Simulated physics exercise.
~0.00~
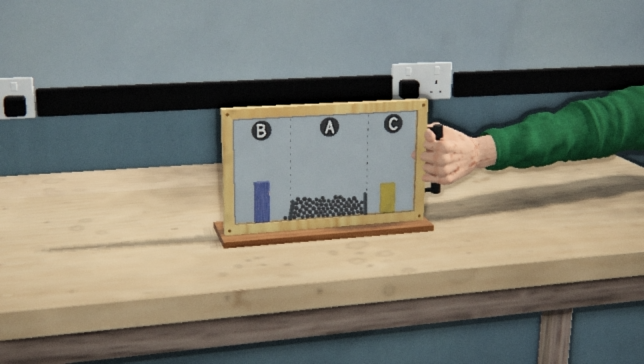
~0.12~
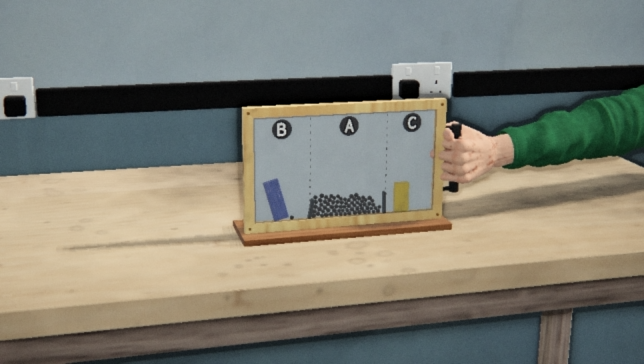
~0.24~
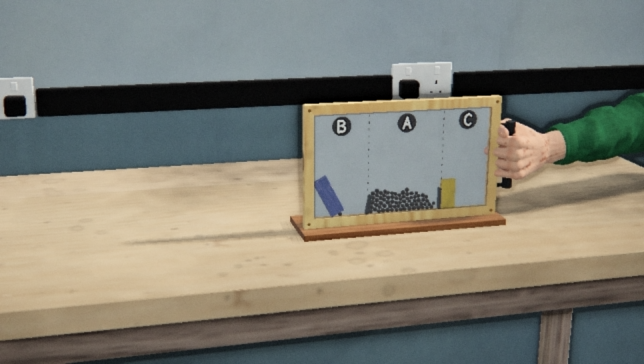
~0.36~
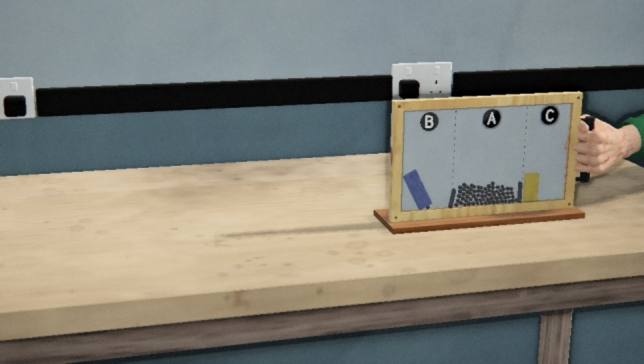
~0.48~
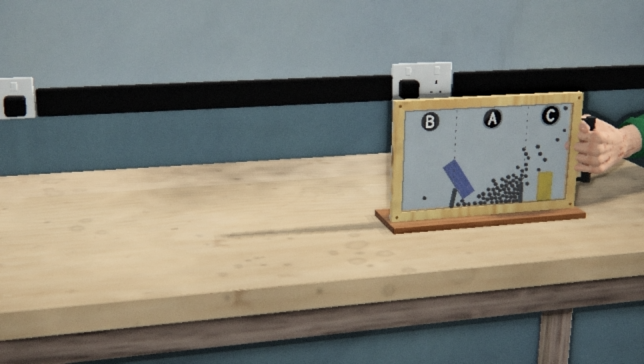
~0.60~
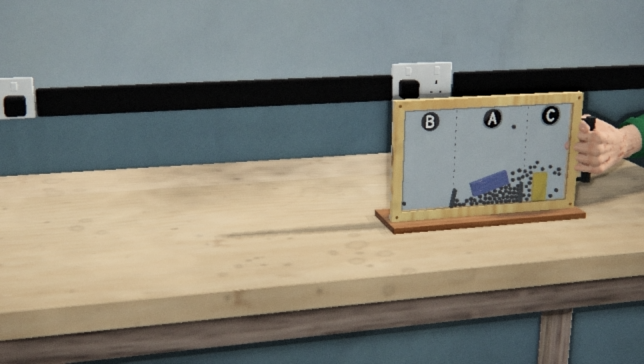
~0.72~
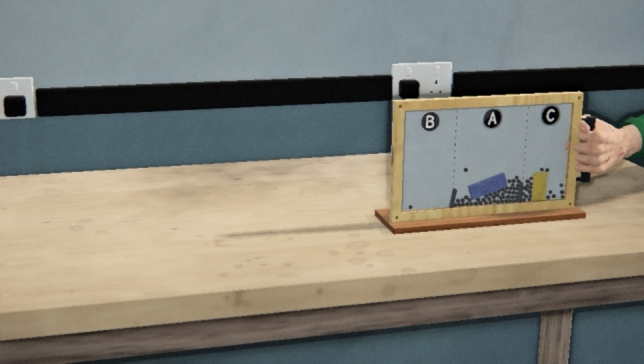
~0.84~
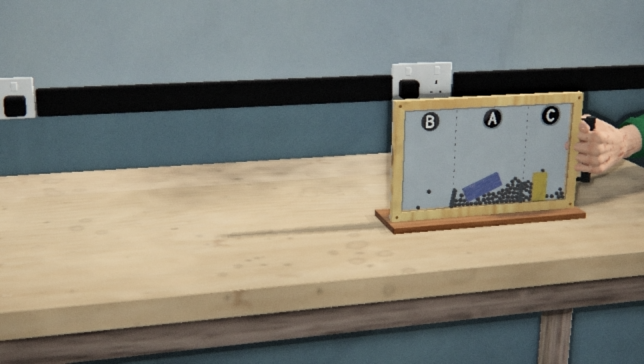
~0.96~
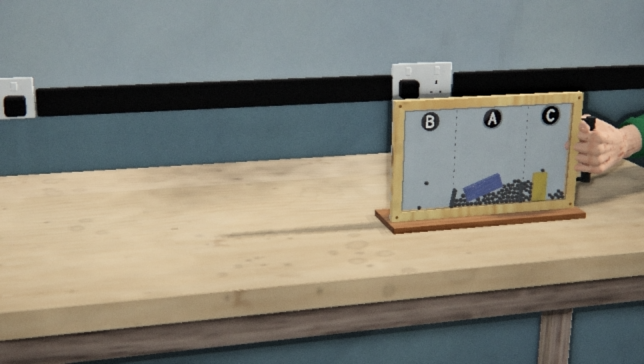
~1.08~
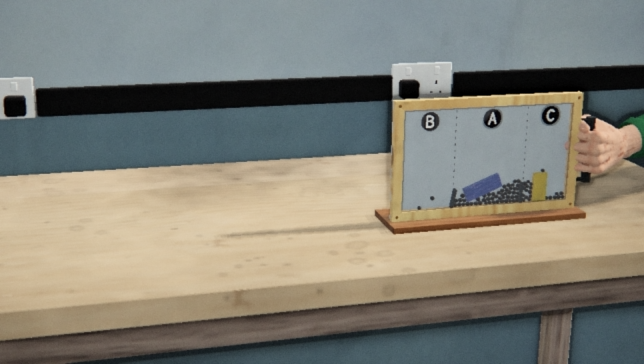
A pale wooden worktop against a blue-grey wall with sockets is seen from the front, slightly above. On it a wood-framed window marked B, A and C holds a heap of black beads in the middle, a blue block at left and a yellow one at right. A green-sleeved hand at its right side moves the case rightward, and the blue block leans left. The case stops, and the beads surge right as the block tumbles into them. Beads scatter, then settle across A and C, a few in B, the blue block lying tilted on the heap.
